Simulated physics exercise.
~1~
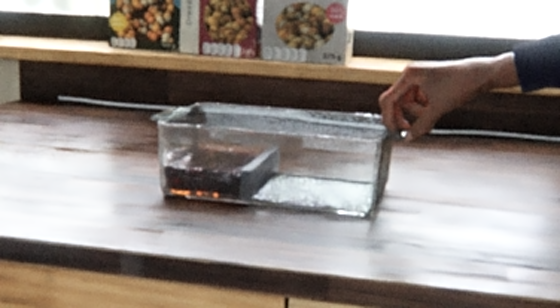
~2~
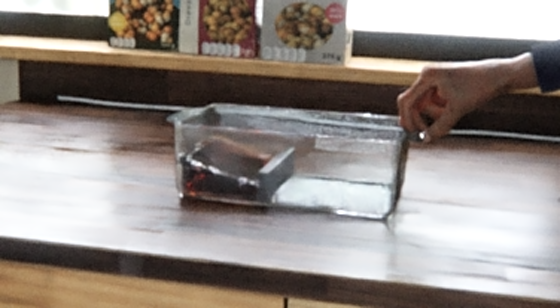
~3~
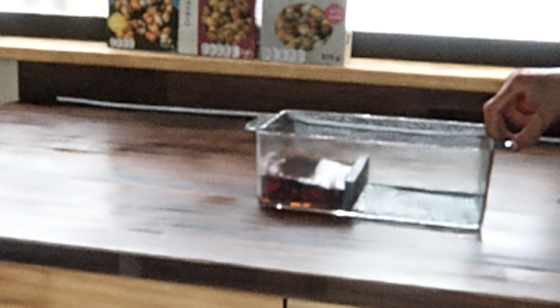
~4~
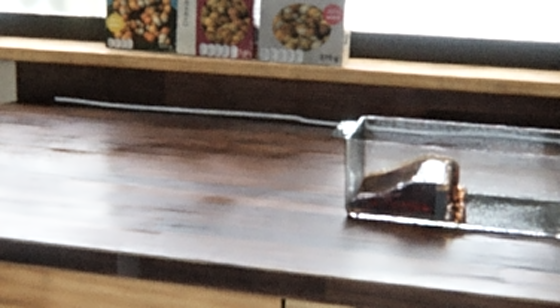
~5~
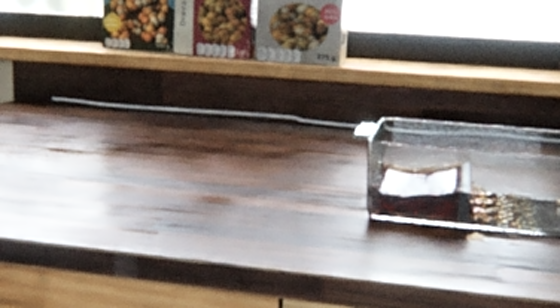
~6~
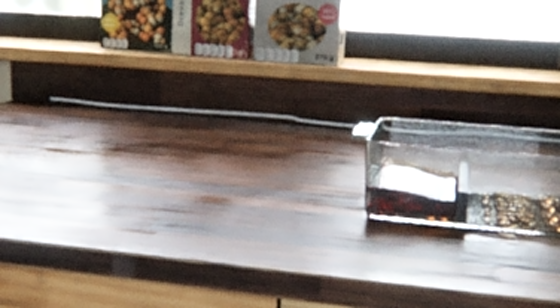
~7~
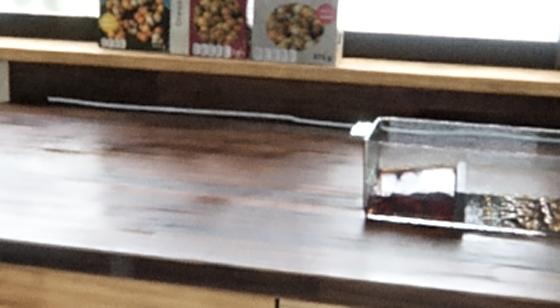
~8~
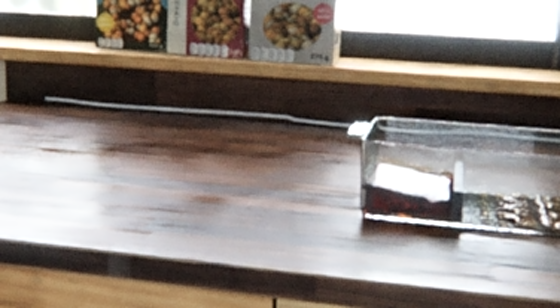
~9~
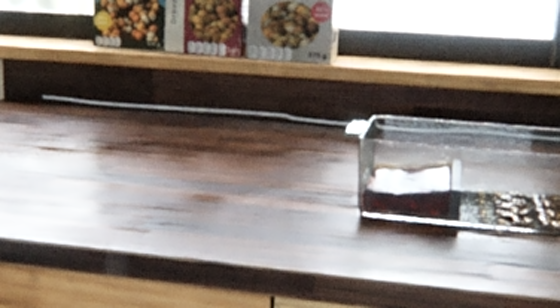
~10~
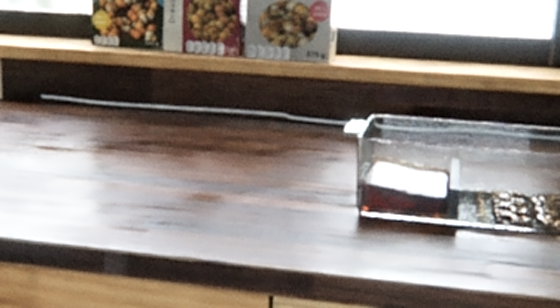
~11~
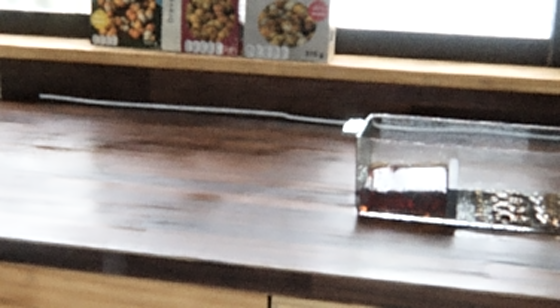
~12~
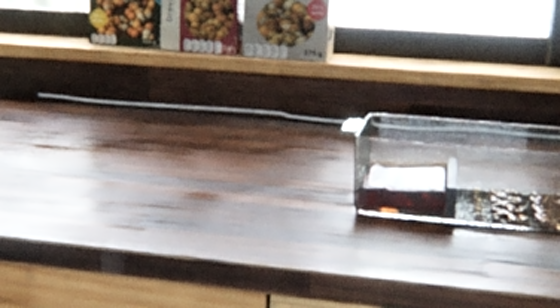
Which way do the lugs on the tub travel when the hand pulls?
The lugs move to the right, along with the rest of the tub.
A see-through oblong tub, split by a low wall with dark brown tea on the left and nothing on the right, sits on a dark wooden work surface, seen from the front and slightly above. Behind it, three food boxes stand on a pale wooden ledge by a window. A hand at its right end tugs it to the right in one pull, and the tea tilts and surges against the wall. Some spills over into the right side as the tub's right end leaves view. The tub stops, with most of the tea still on the left and a little on the right.
